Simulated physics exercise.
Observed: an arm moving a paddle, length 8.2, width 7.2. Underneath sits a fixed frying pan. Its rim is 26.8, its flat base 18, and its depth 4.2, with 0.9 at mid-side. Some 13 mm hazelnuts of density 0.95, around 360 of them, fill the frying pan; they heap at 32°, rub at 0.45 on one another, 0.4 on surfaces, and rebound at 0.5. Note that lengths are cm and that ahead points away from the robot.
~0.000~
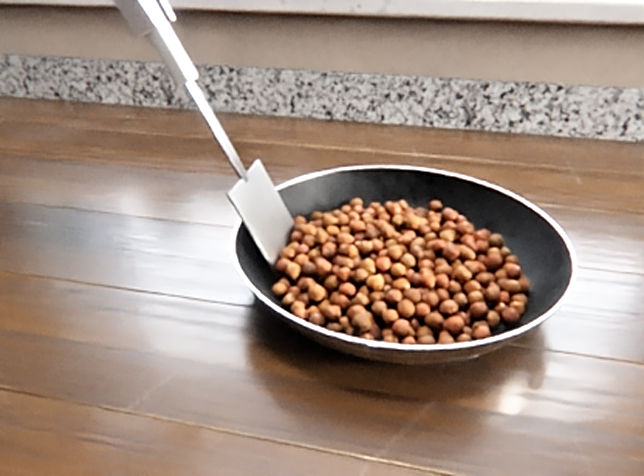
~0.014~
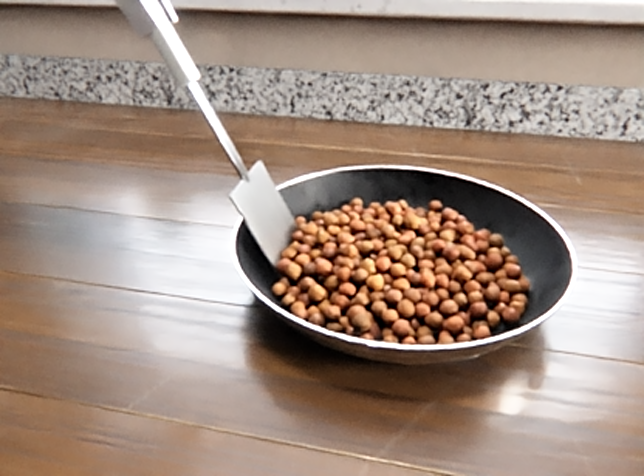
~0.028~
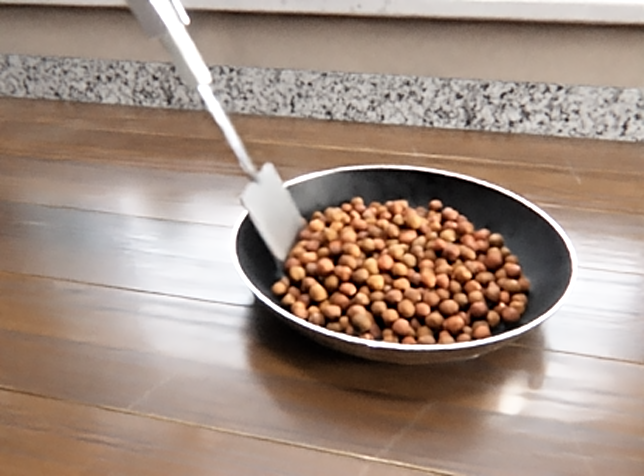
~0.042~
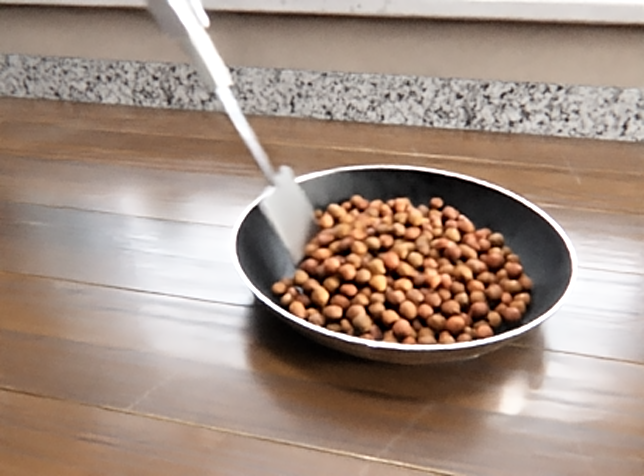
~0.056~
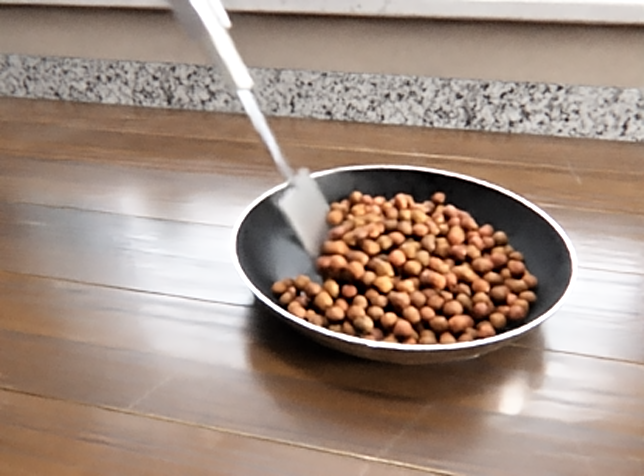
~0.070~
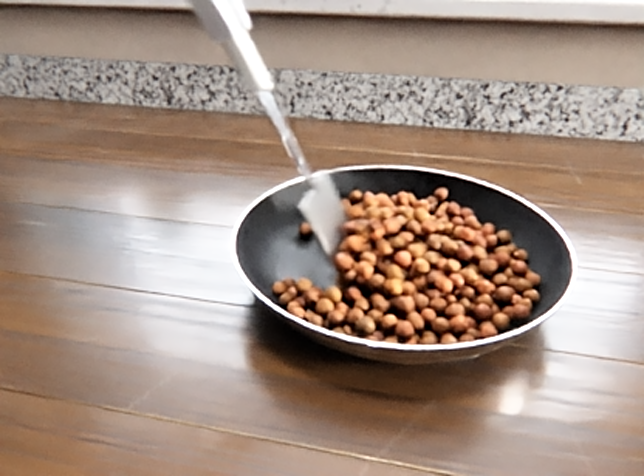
On a glossy brown wooden surface backed by a speckled grey stone strip, the scene is viewed from slightly above by a still camera. A black frying pan with a pale rim sits right of centre, heaped with small round reddish-brown pieces, a silvery paddle at its left side. After barely moving at first, the paddle sweeps rightward, pushing the pieces and baring the pan's dark left side.
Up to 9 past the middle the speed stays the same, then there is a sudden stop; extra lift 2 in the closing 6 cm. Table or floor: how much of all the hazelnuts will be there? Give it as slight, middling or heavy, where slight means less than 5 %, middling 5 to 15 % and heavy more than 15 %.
Heavy.
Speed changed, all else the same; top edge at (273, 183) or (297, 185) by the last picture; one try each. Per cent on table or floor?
Respectively, around 10 and 20 per cent.
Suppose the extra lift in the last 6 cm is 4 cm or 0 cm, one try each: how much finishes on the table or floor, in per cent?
Roughly 20 per cent, then 20 per cent.
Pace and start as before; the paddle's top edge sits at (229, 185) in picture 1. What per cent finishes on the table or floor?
Spill: Approx. 20 per cent.
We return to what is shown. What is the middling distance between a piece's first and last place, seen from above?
It works out to roughly 4 cm.
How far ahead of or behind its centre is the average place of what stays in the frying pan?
The balance point lies close to 3.5 cm ahead.
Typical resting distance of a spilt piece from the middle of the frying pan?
Some 30 centimetres.
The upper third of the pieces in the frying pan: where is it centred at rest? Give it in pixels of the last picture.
It is centred near (478, 243).
After 0.10 s, sloping 63°, highest piece 7 above the table; 365 in the frying pan.
After 0.14 s, sloping 63°, highest piece 7 above the table; 365 in the frying pan.
After 0.35 s, sloping 63°, highest piece 11 above the table; 287 in the frying pan, 45 on the table or floor, 33 on the blade or in flight.
After 1.40 s, sloping 63°, highest piece 4 above the table; 286 in the frying pan, 79 on the table or floor.
In the end, 286 in the frying pan, 79 on the table or floor. That is 22 % on the table or floor.
